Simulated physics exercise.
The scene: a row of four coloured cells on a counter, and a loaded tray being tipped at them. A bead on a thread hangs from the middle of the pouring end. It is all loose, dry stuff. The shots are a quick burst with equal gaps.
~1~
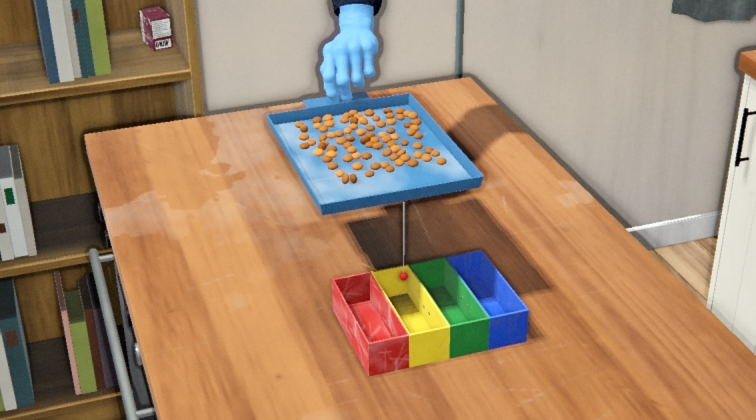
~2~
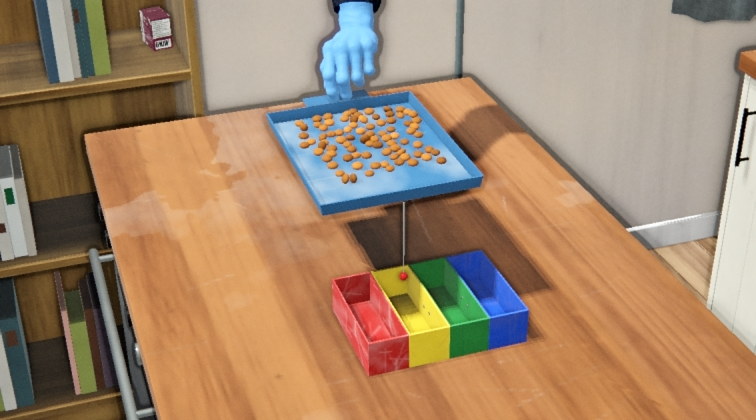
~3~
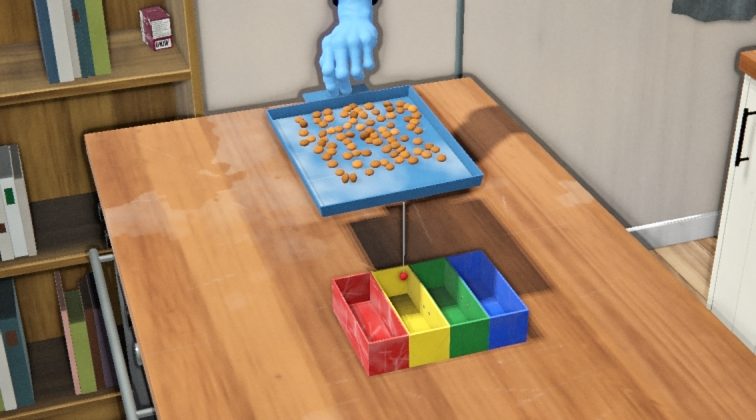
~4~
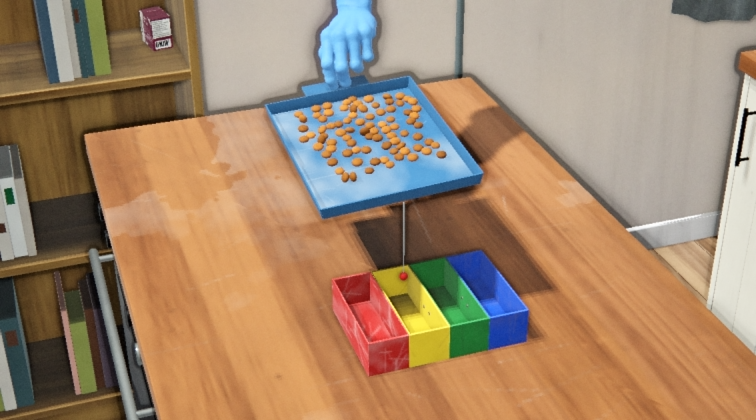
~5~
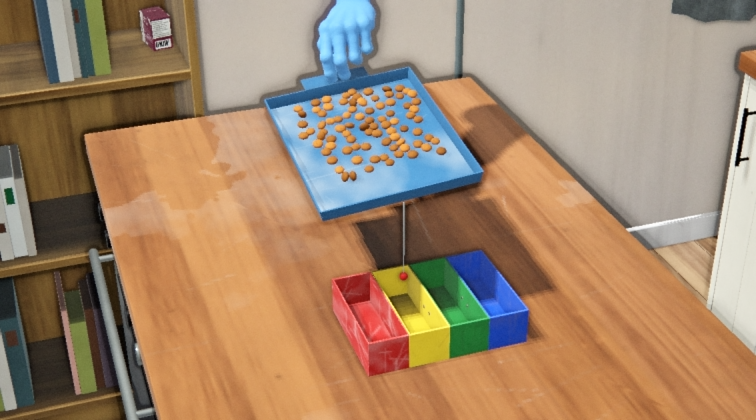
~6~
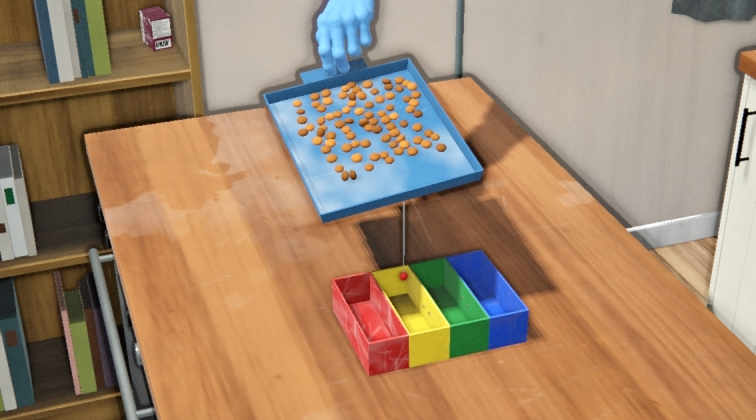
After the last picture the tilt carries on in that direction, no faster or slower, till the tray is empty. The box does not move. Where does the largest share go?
Most goes to the red cell.
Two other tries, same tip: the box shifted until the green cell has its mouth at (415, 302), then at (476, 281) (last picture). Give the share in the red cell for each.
The first gives 70 %, the second 0 %.
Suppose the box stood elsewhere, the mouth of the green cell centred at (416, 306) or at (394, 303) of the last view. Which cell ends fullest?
The first try: Red. The second: Yellow.
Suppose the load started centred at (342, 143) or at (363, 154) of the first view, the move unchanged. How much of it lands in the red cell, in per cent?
Near 20 % and 30 %.
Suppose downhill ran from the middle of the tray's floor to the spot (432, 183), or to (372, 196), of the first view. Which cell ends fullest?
First that blue cell, then the red cell.
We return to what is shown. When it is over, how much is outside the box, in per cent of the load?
Near 70 %.
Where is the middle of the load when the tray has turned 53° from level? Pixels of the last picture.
Roughly at (343, 199).
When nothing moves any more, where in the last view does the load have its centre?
Close to (327, 336).
Just after the last frame, tray tipped steeply; almost all on the tray; just a few falling or outside the box.
A moment on, tray tipped right over; the larger part on the tray; roughly a quarter falling or outside the box.
Further on, tray tipped past a quarter turn; roughly a third in the red cell; roughly two thirds falling or outside the box.
When it is over, tray tipped past a quarter turn; roughly a third in the red cell; not one in the yellow cell; not one in the green cell; not one in the blue cell; roughly two thirds outside the box.
